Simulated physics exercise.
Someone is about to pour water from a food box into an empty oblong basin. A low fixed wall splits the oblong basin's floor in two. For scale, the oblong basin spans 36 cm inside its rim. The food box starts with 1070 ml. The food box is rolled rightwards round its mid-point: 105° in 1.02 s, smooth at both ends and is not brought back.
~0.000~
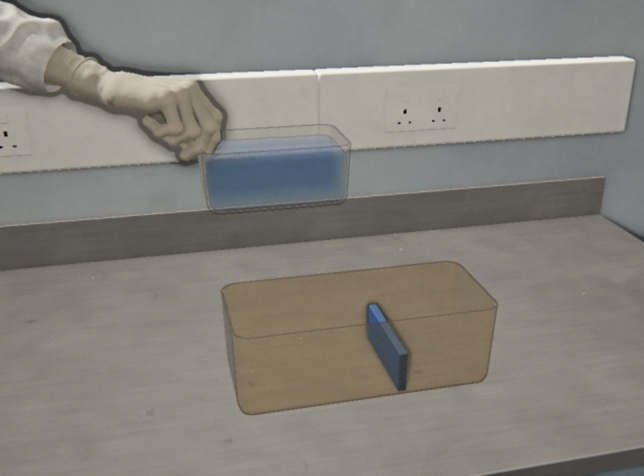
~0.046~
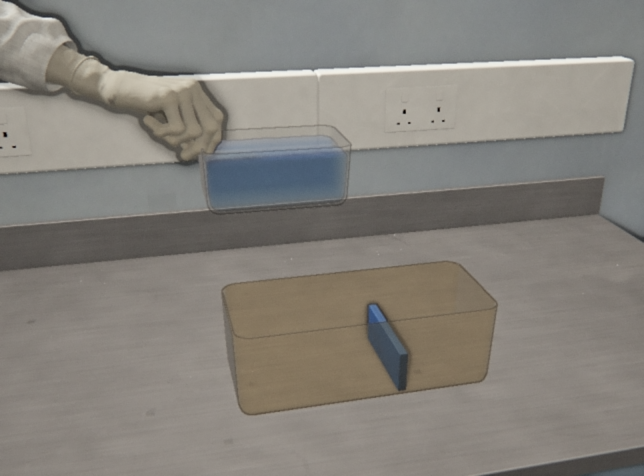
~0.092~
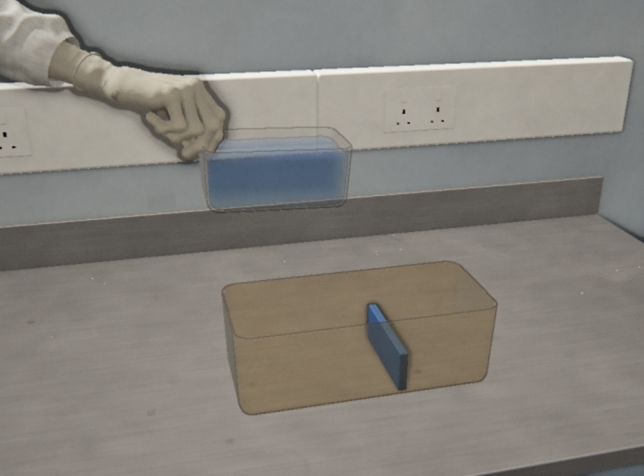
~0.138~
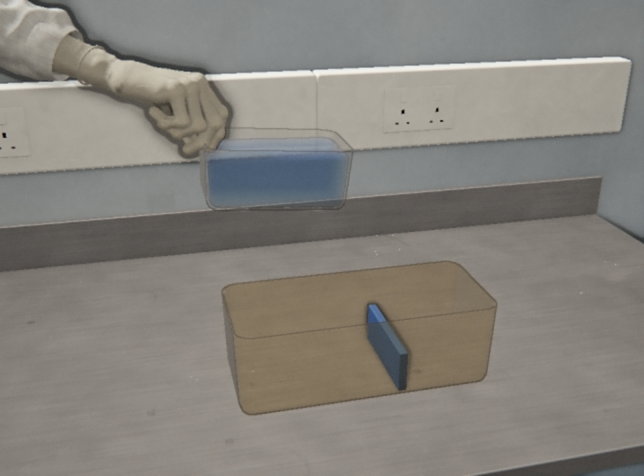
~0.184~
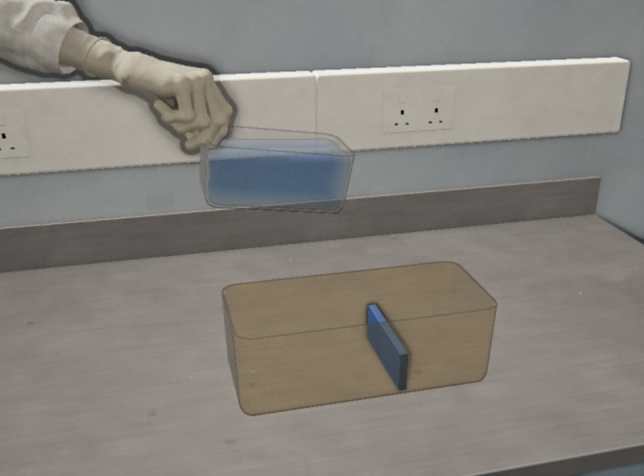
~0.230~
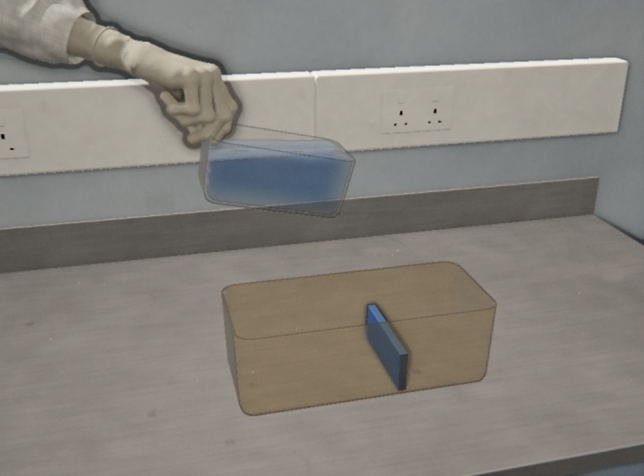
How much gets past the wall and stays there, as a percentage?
The far part has some 56 per cent.
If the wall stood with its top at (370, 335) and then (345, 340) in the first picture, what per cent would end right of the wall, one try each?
In turn about 65 and 75 per cent.
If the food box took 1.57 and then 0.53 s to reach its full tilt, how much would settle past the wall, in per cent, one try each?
First 60, then 35 per cent.
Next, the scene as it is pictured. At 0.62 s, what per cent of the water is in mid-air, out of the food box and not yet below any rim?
About 50 per cent.
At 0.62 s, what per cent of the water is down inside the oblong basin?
About 14 per cent.
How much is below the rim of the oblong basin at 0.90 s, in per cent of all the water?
Some 78 per cent.
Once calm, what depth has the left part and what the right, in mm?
Left about 12 mm, right about 32 mm.
After 0.62 s the tilt is 69° and 38 per cent is still to pour, 2 is left of the wall and 11 right of it.
After 0.90 s the tilt is 102° and 7 per cent is still to pour, 21 is left of the wall and 56 right of it.
After 1.20 s the tilt is 105° and 0 per cent is still to pour, 32 is left of the wall and 56 right of it.
After 1.52 s the tilt is 105° and 0 per cent is still to pour, 34 is left of the wall and 56 right of it.
In the end 34 per cent lies left of the wall, 56 right of it and 11 outside.
